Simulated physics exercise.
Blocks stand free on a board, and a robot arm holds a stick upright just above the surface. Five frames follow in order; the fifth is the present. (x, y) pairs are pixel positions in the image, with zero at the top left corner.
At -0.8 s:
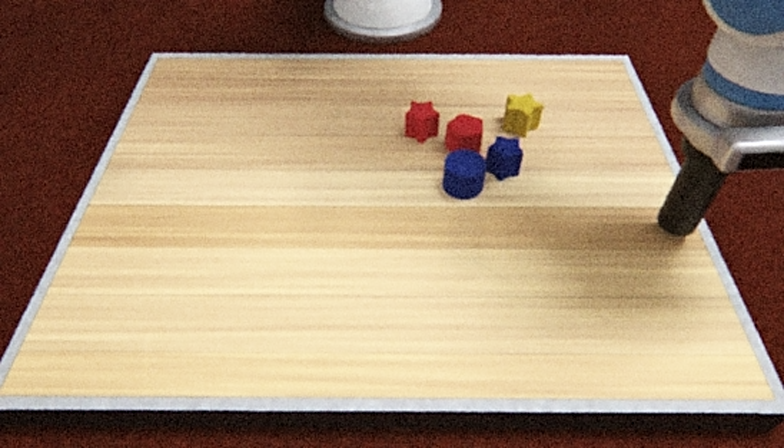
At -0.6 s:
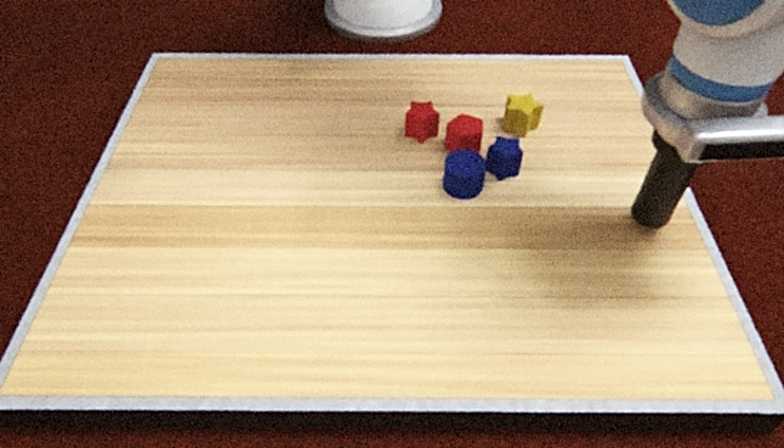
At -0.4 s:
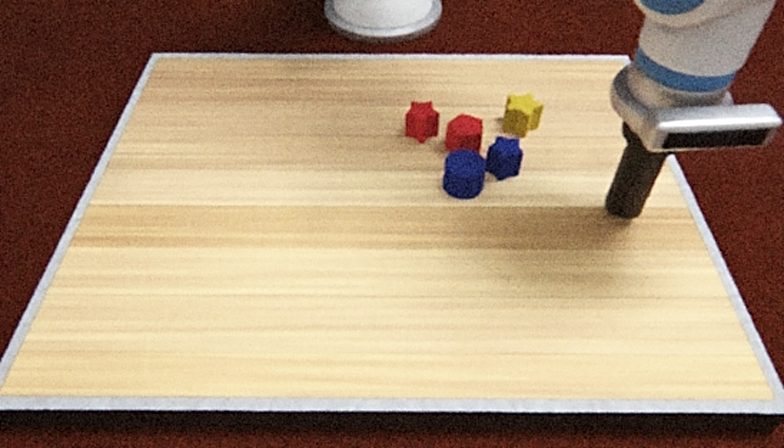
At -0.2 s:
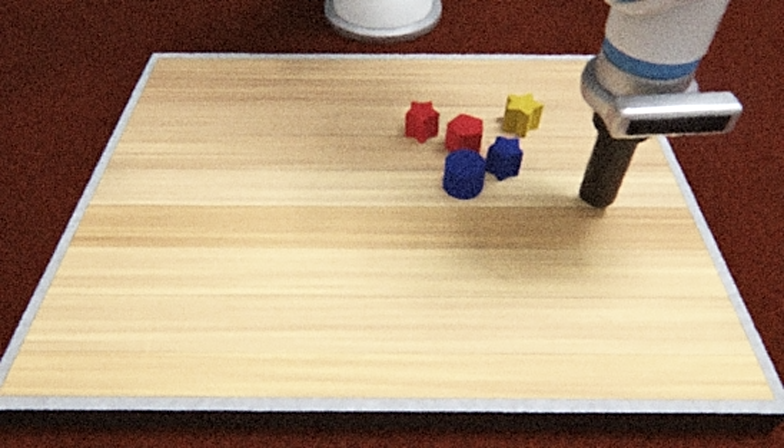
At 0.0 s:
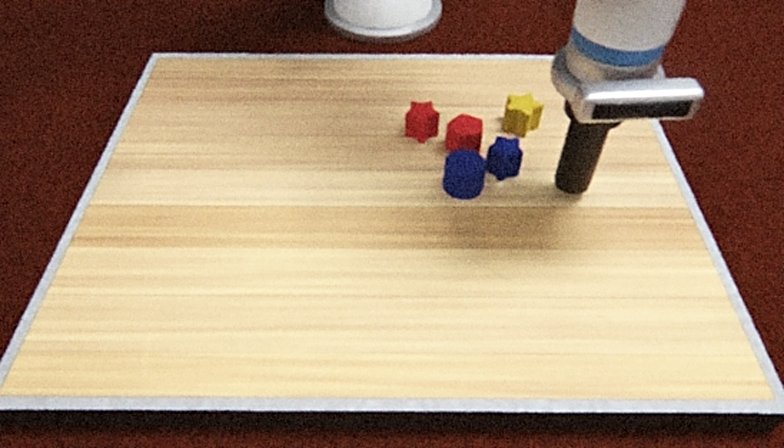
A robot arm with a white and blue body holds a dark stick upright over a pale wooden board with a light grey edge, seen from above one side against a dark red surface. Toward the back, right of centre, sit a red star, a red pentagon, a yellow star, a blue star and a blue cylinder. The arm glides steadily left and slightly backward from the right edge, nearing the still blocks.
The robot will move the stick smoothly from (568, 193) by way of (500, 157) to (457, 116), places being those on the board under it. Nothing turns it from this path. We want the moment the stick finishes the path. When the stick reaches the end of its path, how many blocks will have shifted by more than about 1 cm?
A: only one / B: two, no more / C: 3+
The answer is B.
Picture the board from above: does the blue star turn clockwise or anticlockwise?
The block spins anticlockwise.
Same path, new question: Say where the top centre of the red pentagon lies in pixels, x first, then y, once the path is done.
I'd say the red pentagon ends with its top centre at (446, 119).
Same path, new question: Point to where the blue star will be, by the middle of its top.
It ends at (468, 137).
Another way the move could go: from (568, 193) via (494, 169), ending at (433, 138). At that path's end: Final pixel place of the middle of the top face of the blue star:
It should be at (427, 96) by then.
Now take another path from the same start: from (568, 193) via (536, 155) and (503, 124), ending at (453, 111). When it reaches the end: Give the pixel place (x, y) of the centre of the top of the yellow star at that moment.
The middle of its upper face should be somewhere near (508, 79).
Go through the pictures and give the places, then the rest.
The first frame shows tip of the stick at (676, 223), middles of tops, red star at (423, 109), red pentagon at (467, 124), blue star at (507, 145), yellow star at (524, 102).
The second frame shows stick at (650, 215), nothing pushed.
The third frame shows stick at (623, 206), nothing pushed.
The fourth frame shows stick at (597, 195), nothing pushed.
The fifth frame shows stick at (572, 182), red star at (423, 109), red pentagon at (467, 124), blue star at (507, 145), yellow star at (524, 102).
On the path given first. One third of the way, stick at (523, 159); blue star at (492, 140).
Two thirds of the way, stick at (484, 134); red star at (422, 107), turned 15° anticlockwise; red pentagon at (448, 119), turned 50° clockwise; blue star at (468, 137), turned 40° anticlockwise.
At the end, stick at (459, 105); red star at (421, 107), turned 15° anticlockwise; red pentagon at (446, 119), turned 45° clockwise; blue star at (468, 137), turned 40° anticlockwise; yellow star unmoved.
